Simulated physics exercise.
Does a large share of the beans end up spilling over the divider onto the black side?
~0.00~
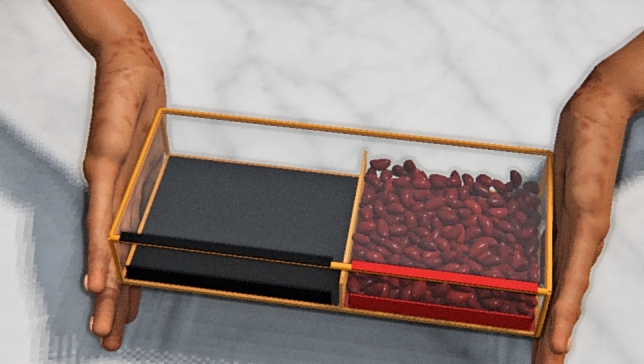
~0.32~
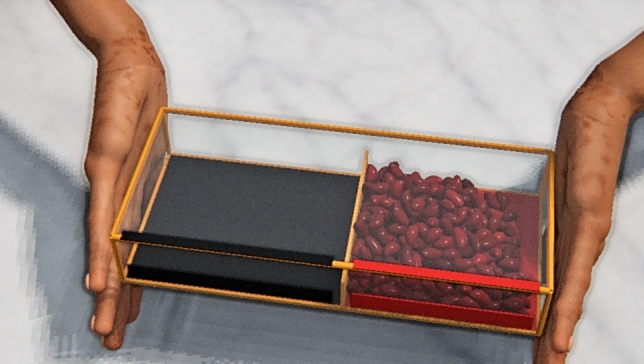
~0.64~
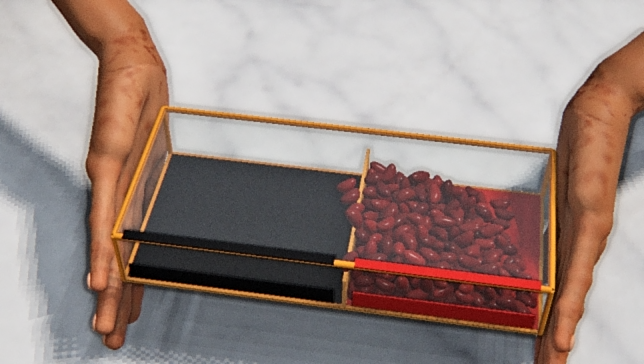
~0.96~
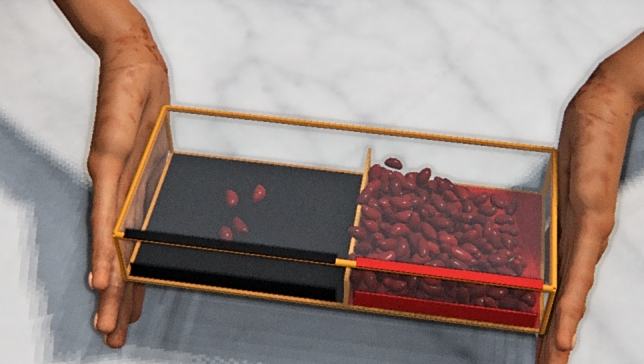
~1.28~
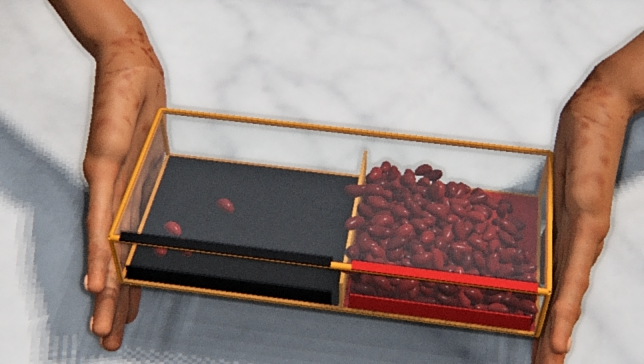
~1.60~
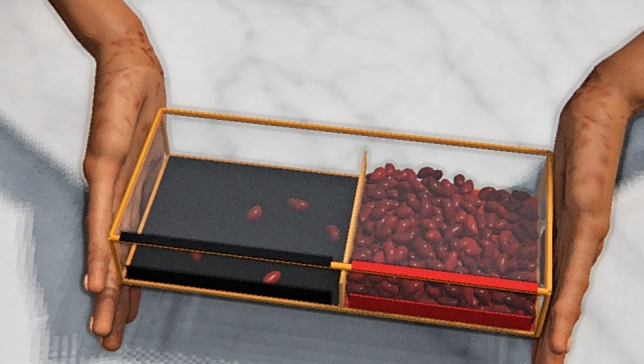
No, only a few beans lie on the black side at the end. Nearly all of them stay in the red section.
